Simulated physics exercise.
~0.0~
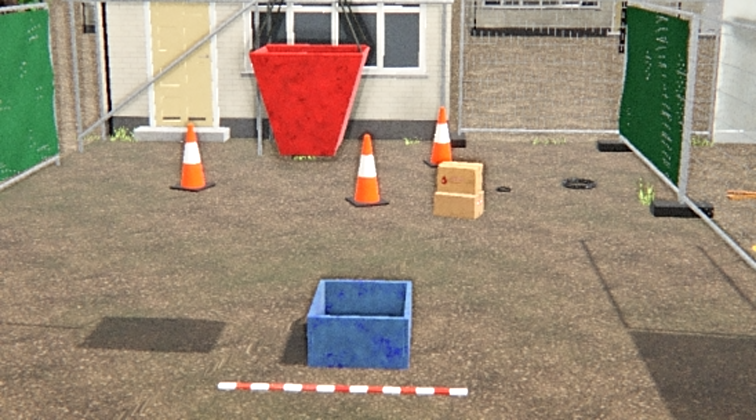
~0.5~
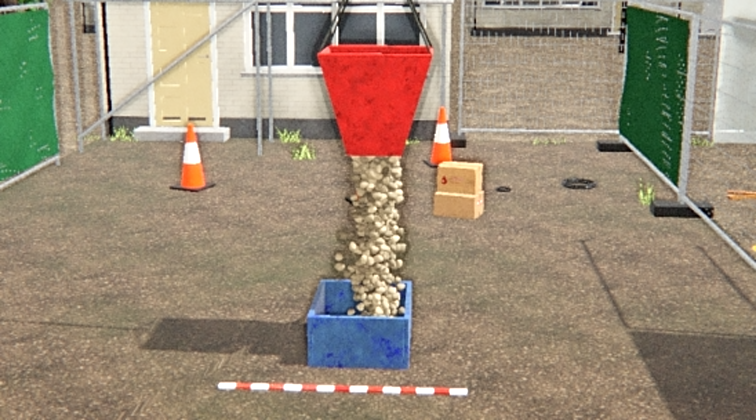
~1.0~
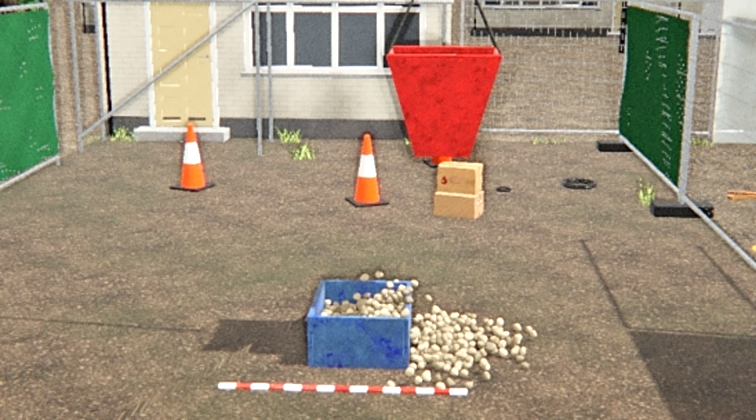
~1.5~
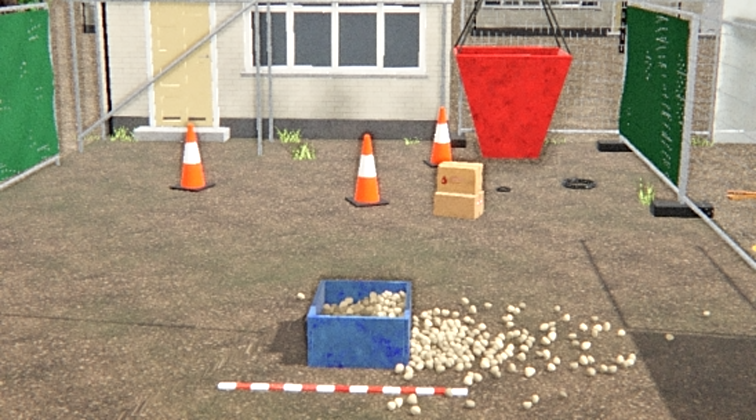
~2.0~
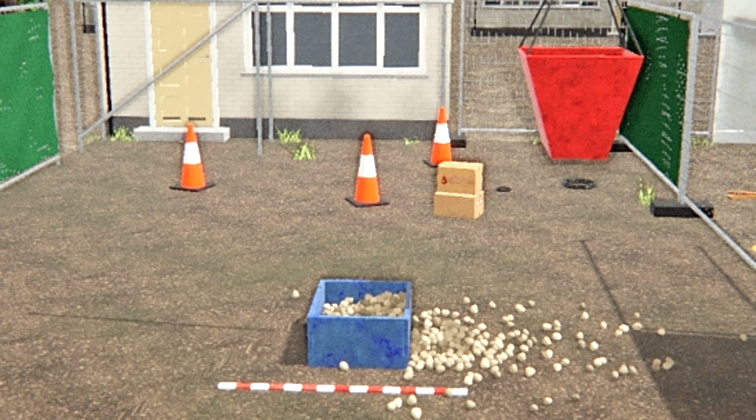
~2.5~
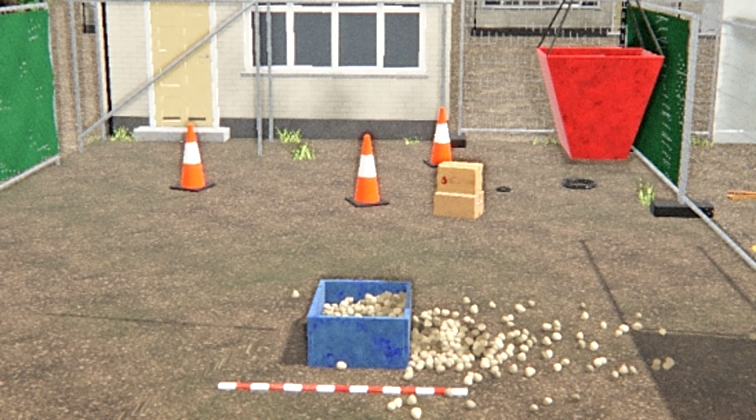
We see a red skip move right across a yard, dropping pale rounded stones through its bottom into a blue bin; many land inside while others spill and scatter to the right, and the emptied skip ends up near the green fence as the stones lie still.
